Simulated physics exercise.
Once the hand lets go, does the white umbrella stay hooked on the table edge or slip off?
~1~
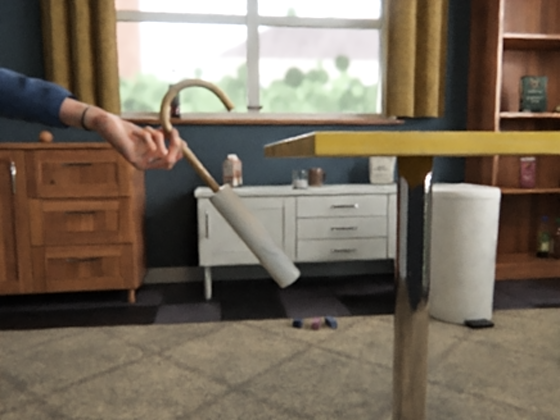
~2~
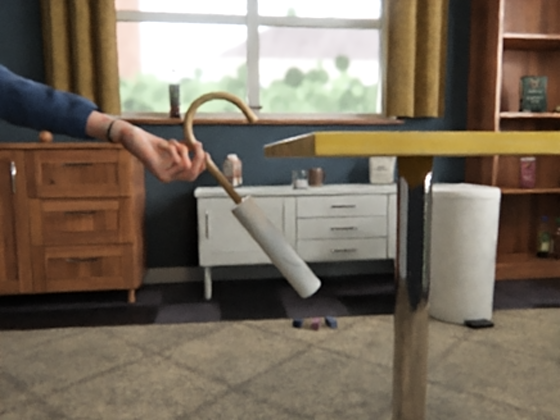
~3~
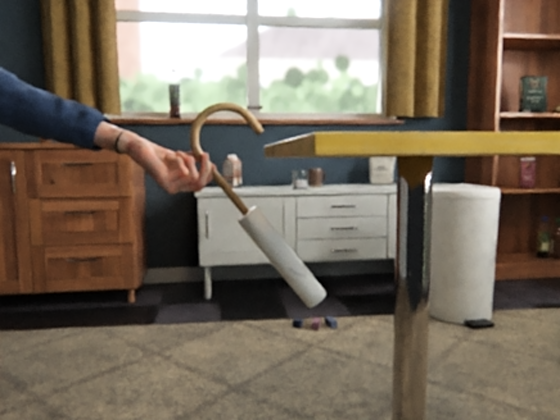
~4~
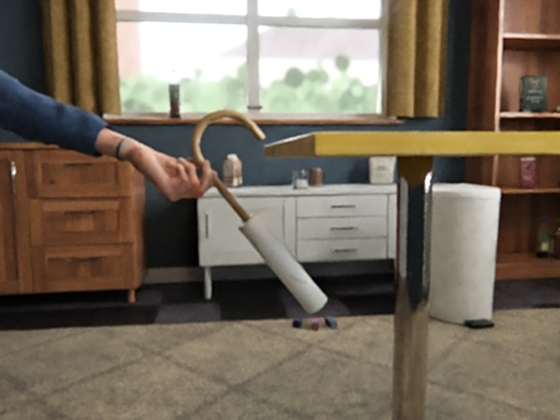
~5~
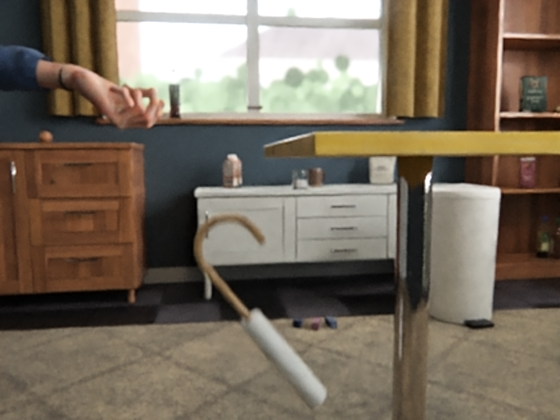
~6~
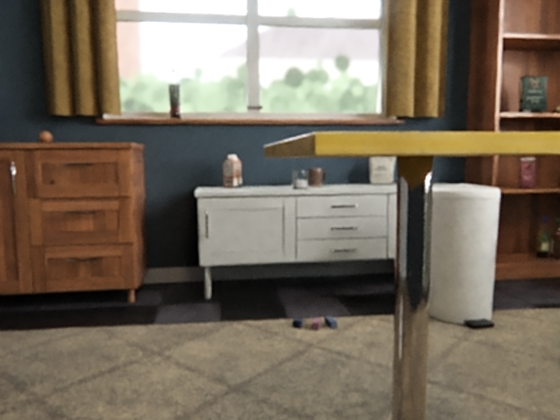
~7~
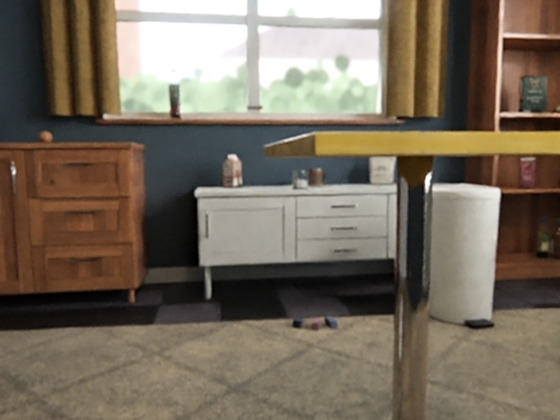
The white umbrella slips off. It falls below the table edge and drops out of sight after the hand releases it.
